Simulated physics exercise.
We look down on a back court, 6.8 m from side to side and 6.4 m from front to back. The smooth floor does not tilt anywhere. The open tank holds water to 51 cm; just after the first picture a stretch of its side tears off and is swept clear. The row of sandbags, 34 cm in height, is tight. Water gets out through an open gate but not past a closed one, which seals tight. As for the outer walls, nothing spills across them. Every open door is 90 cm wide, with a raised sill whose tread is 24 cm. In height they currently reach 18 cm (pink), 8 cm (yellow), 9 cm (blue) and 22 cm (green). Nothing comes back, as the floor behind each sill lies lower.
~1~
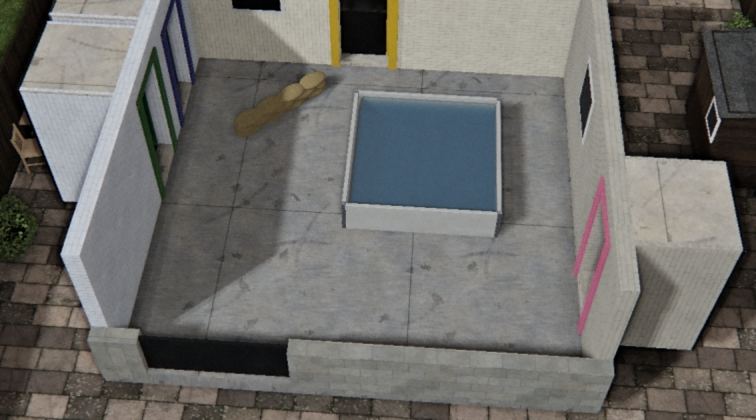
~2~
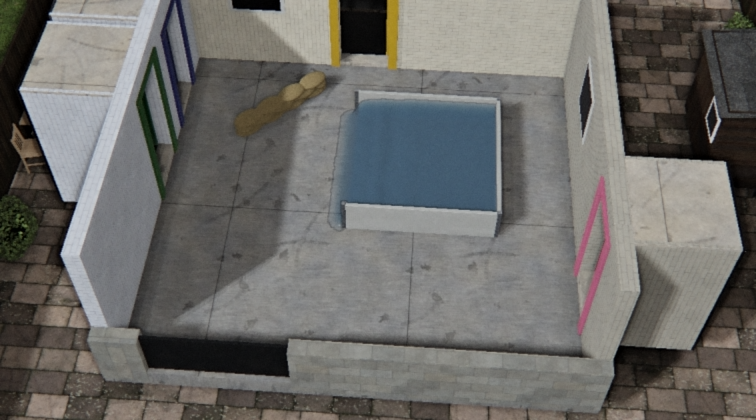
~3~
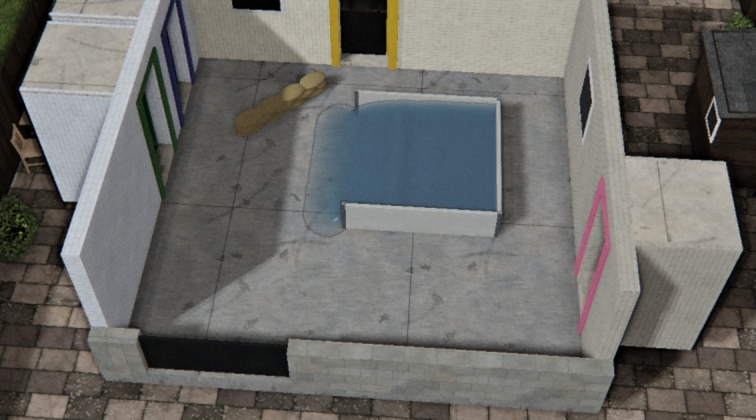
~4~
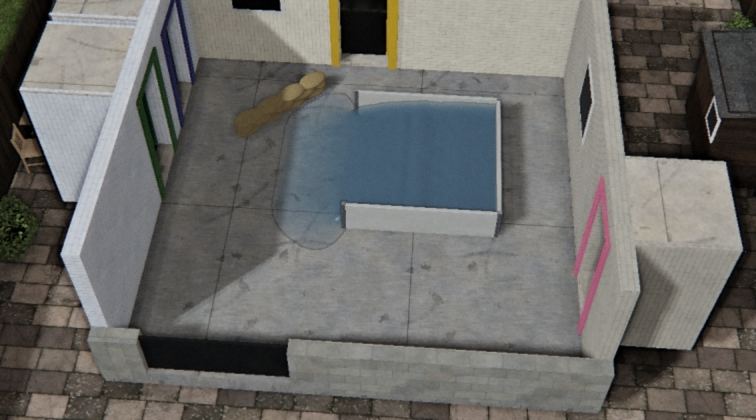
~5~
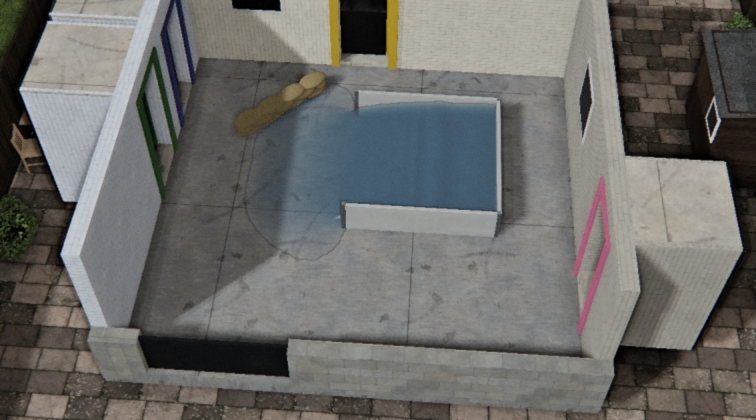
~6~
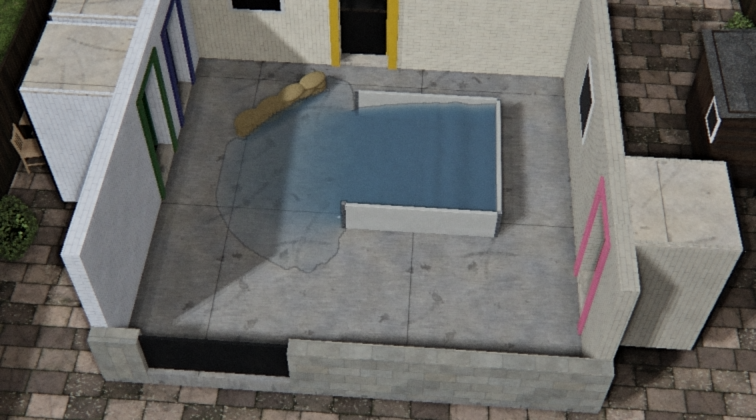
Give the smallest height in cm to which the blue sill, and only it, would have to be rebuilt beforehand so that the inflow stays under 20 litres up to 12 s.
Roughly 6 cm.
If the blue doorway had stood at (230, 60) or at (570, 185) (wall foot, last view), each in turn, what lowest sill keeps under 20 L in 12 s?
About 11.0 cm for the first and 8.5 cm for the second.
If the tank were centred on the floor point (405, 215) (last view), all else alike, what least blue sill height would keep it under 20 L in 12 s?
Minimum: Approx. 9.5 cm.
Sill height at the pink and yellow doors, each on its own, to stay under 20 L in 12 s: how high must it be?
Roughly 9.5 cm for the pink door and roughly 8.5 cm for the yellow door.
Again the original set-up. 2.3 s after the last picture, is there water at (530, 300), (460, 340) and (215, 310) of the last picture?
One by one: Clear, clear, drenched.
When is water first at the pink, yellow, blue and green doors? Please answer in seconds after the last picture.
Pink 5.0 seconds, yellow 0.9 seconds, blue 0.9 seconds, green 0.3 seconds.
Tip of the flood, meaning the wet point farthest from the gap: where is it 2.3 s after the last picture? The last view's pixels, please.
The farthest wet point sits near (122, 356) in the last view.
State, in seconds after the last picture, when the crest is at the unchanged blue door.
It peaks around 7.5 s.
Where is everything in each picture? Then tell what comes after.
The open tank at (424, 152) is whole and still, 51 cm deep; the blue door at (179, 62) is dry, in the first frame.
Water pours out at (353, 162) and has run 0.2 m, to (334, 223); about 10 cm deep outside, 51 cm at the back, in the second frame.
The front is at (309, 218), 0.6 m from the gap at (353, 163); 1.6 m2 of floor is wet, 51 cm left at the back, in the third frame.
The gap is at (353, 164), the front 1.2 m out at (277, 210); the back of the open tank holds 51 cm, in the fourth frame.
The gap is at (353, 164), the front 1.6 m out at (250, 197); the back of the open tank holds 51 cm, in the fifth frame.
The front is at (222, 196), 2.1 m from the gap at (353, 164); 5.8 m2 of floor is wet, 51 cm left at the back; 1.4 m in a straight line remain to the blue door at (179, 62), in the sixth frame.
Then, 0.7 s after the last picture water covers 25 % of the floor, deepest (37 cm) near (171, 170); it has not reached the blue door.
Then, 2.3 s after the last picture water covers 45 % of the floor, deepest (40 cm) near (122, 356); 8 cm at the blue door, 0 litres in over its 9 cm sill.
Then, 11.3 s after the last picture water covers 95 % of the floor, deepest (14 cm) near (498, 77); 7 cm at the blue door, 2 litres in over its 9 cm sill.
At the blue door as built, the water peaked near 11 cm, 7.5 s after the last picture.
With a sill of 5 cm, 32 litres would have come in within the 12 s; with 6.5 cm, 14 litres. So under 20 litres takes about 6 cm.
